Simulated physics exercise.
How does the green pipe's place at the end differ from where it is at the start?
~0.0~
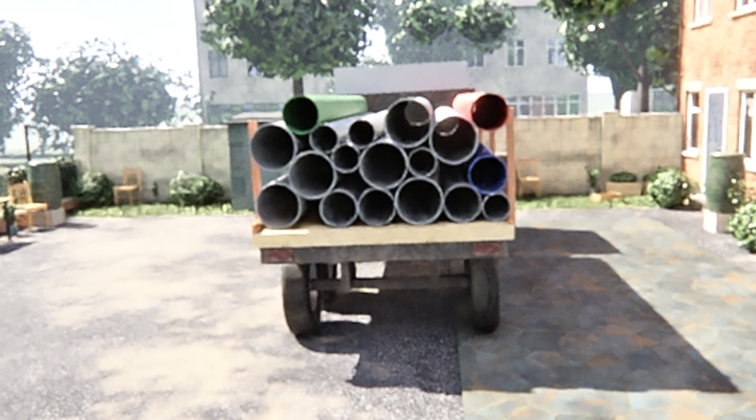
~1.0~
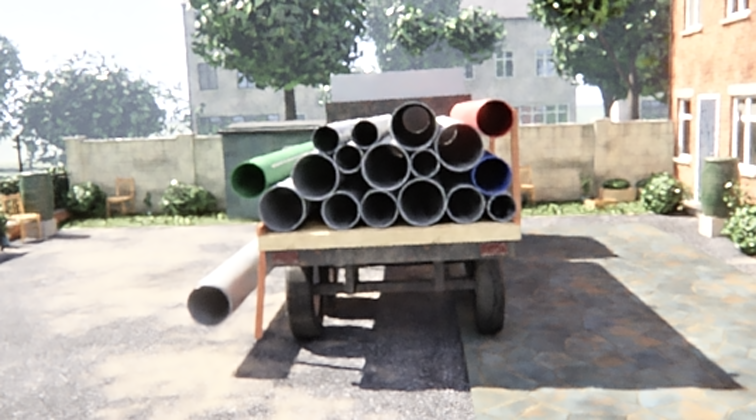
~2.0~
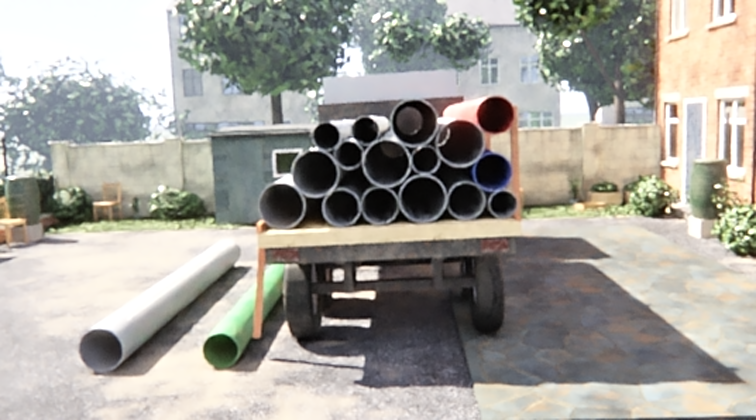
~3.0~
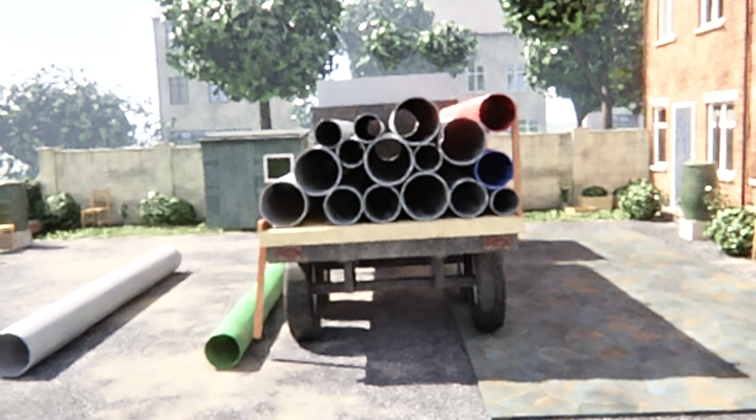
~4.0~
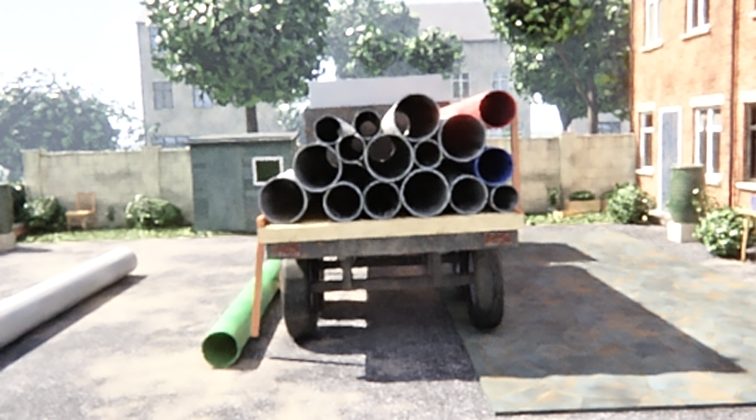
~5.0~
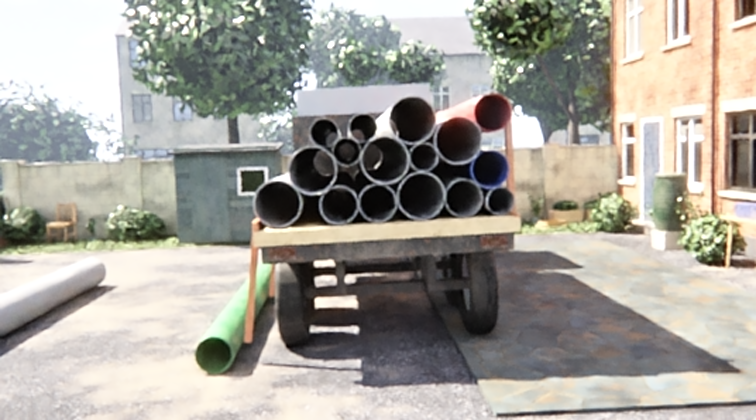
At the start the green pipe sits on top of the pile at the upper left of the load. At the end it lies on the ground just to the left of the lorry.
In a yard, gray then green pipes fall left off a loaded lorry onto the ground.
